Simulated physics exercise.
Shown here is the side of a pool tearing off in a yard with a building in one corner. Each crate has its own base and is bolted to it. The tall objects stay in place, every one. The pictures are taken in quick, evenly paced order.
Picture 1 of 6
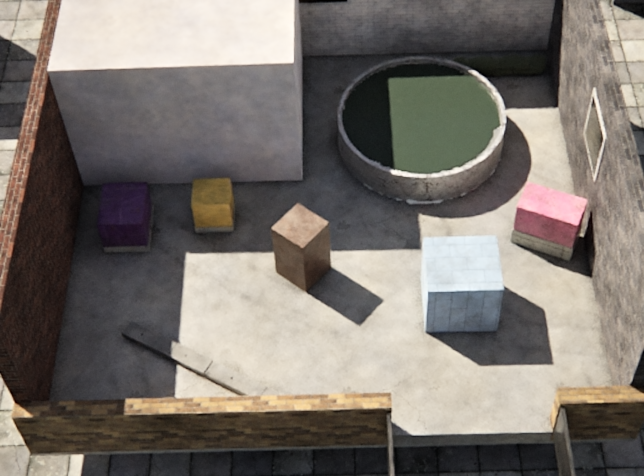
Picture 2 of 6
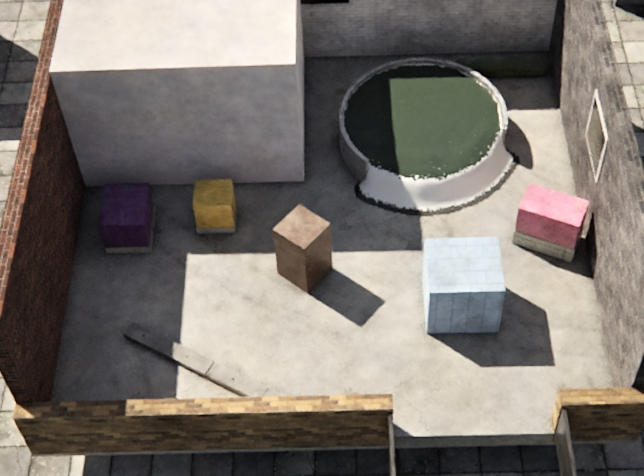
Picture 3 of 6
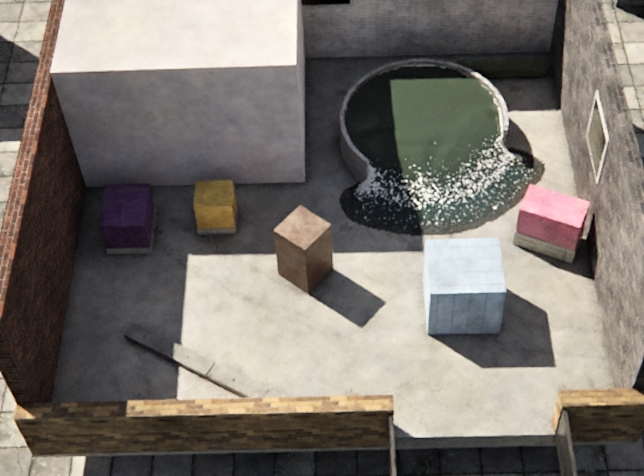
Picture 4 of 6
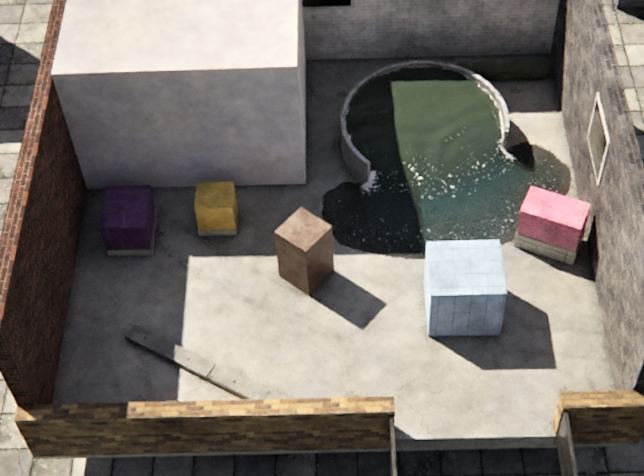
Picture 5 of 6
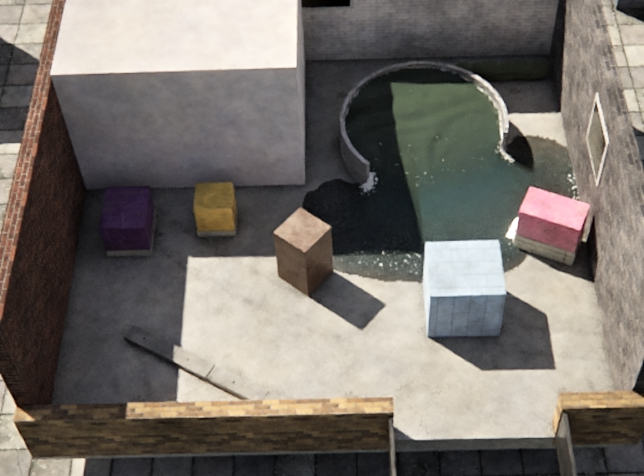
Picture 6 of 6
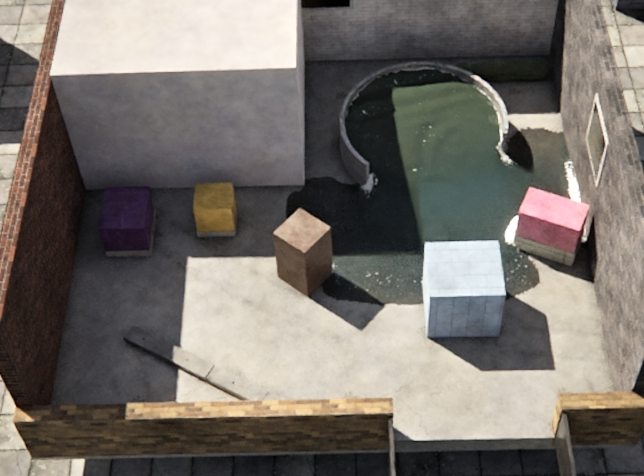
A round tank of dark green water bursts open along its near side in a walled yard, seen from high above by a still camera. A pale block building fills the back left corner, with purple and yellow boxes before it, a brown box mid-yard, and light blue and pink boxes at right. Water pours out in white froth, then spreads darkly across the floor, reaching the brown, blue and pink boxes.
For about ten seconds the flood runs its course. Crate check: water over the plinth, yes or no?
Purple crate no, pink crate yes, yellow crate no.
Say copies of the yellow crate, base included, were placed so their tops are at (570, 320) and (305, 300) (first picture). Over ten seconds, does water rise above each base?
Crate one is touched by the flood; crate two is touched by the flood.
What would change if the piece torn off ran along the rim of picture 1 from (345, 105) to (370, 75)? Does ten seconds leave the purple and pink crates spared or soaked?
In my view the purple crate is never reached, and the pink crate is never reached.
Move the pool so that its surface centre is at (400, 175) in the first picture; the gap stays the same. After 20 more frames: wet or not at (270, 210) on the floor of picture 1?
Not reached.
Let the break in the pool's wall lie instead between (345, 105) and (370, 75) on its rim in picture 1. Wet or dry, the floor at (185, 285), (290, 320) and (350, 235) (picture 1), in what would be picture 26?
Taken in turn, that's not reached, not reached, and finally reached.
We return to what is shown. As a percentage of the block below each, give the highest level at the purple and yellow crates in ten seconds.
In turn 50 and 60 per cent.
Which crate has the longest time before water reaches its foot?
The purple crate.
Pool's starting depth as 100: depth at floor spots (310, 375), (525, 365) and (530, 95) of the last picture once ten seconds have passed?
I'd say close to 8, 12 and 14 percent.
A moment on, water covers 35 % of the floor; the purple crate not reached, the pink crate water round its plinth, the yellow crate water round its plinth.
Next, water covers 50 % of the floor; the purple crate not reached, the pink crate water round its plinth, the yellow crate water round its plinth.
Then, water covers 60 % of the floor; the purple crate water round its plinth, the pink crate water round its plinth, the yellow crate water round its plinth.
Later, water covers 90 % of the floor; the purple crate water round its plinth, the pink crate water round its plinth, the yellow crate water round its plinth.
In the end, water covers 95 % of the floor; the purple crate stayed above the water, the pink crate was topped, the yellow crate stayed above the water.
